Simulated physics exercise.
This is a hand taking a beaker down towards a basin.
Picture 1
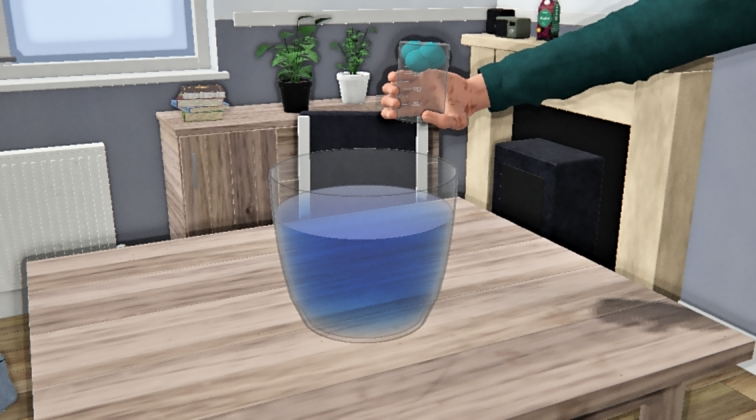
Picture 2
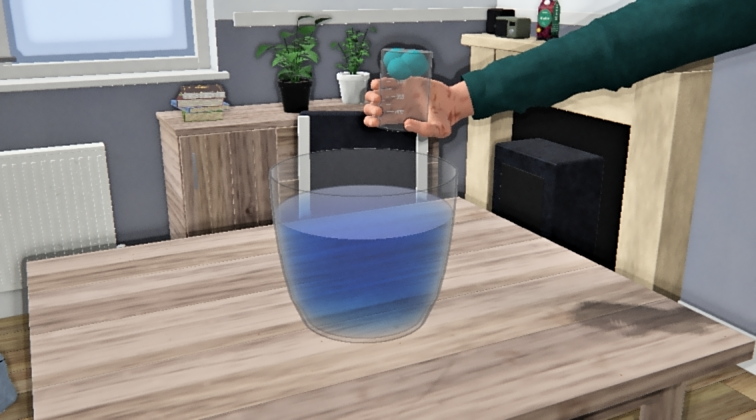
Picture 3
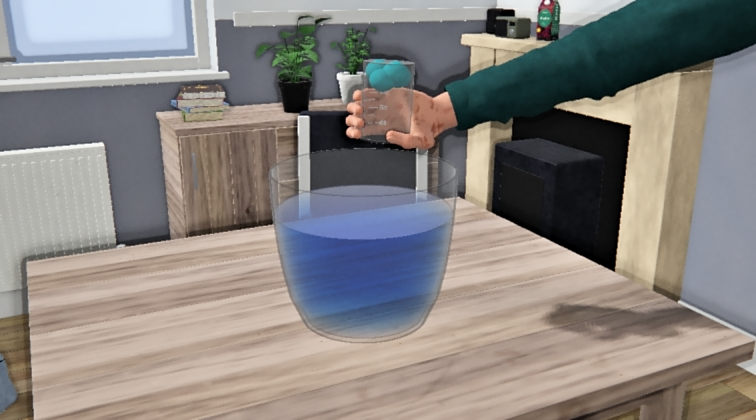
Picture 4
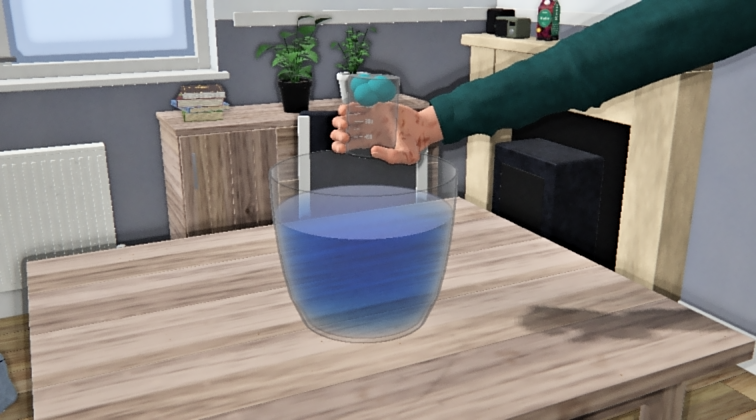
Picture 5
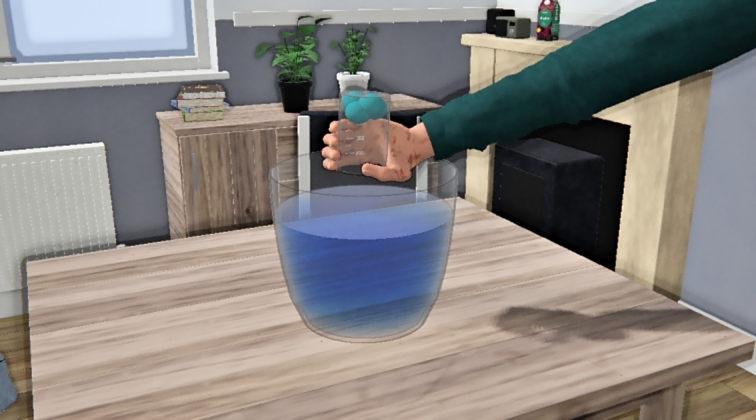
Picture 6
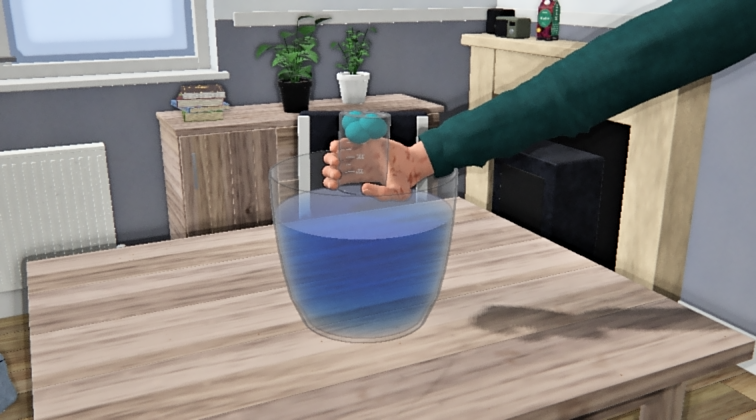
A hand in a green sleeve lowering an upturned clear beaker with teal material inside towards a glass basin of blue liquid.
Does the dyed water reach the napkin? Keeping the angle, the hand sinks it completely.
No.
Next, the beaker enters the dyed water.
After that, air is trapped inside and holds the level down.
Finally, the beaker is under, still full of air, and the napkin is dry.
